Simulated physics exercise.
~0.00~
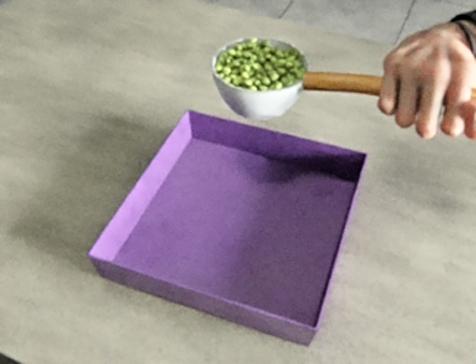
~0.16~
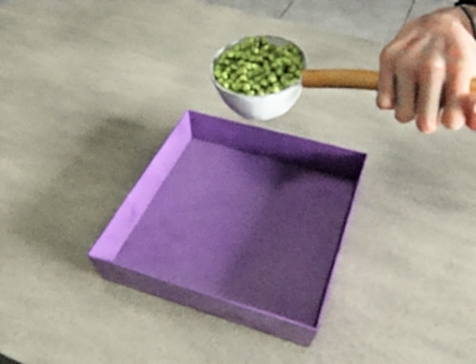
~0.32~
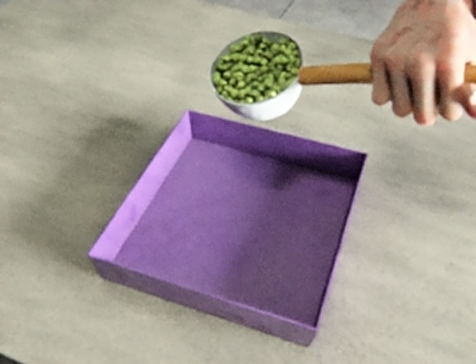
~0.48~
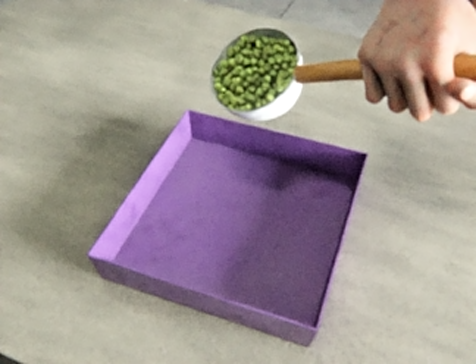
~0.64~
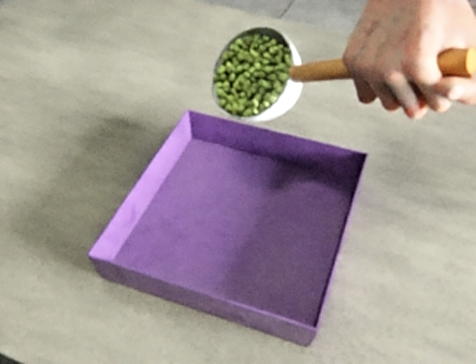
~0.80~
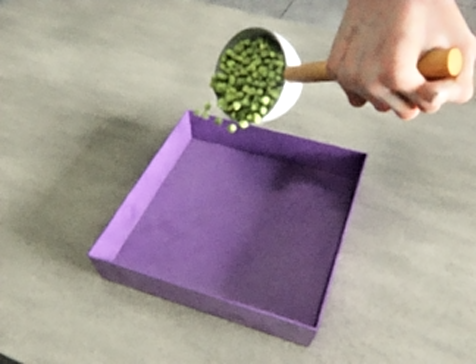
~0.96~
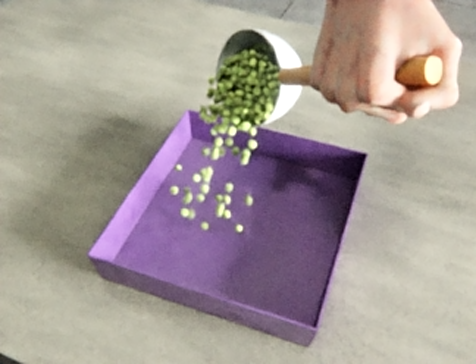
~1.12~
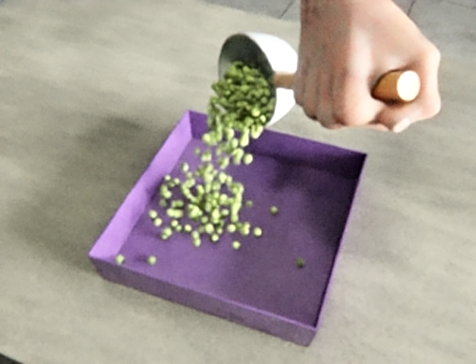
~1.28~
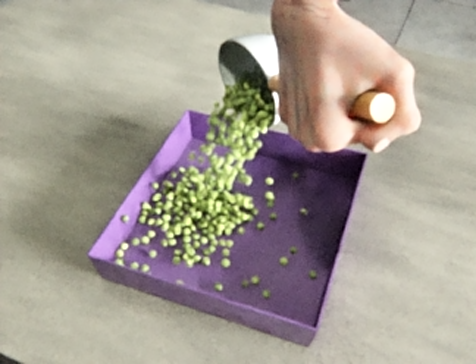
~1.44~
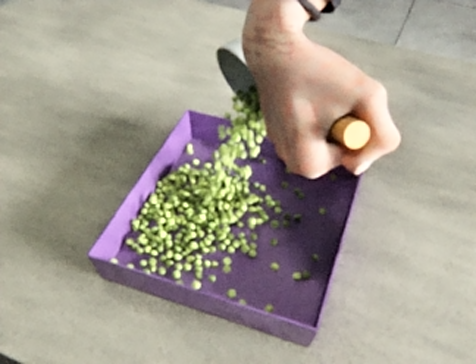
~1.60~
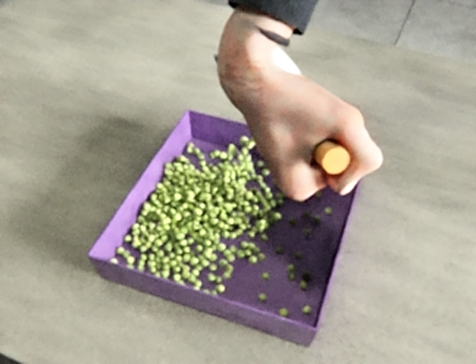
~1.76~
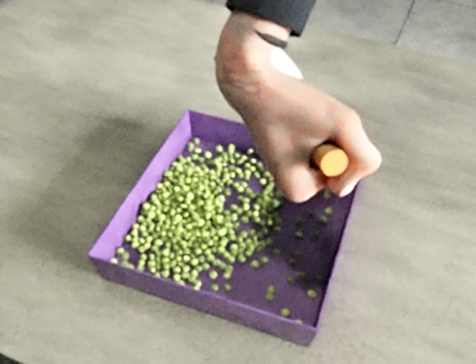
On a grey tabletop, a hand tips a ladle, emptying green peas into a purple tray.
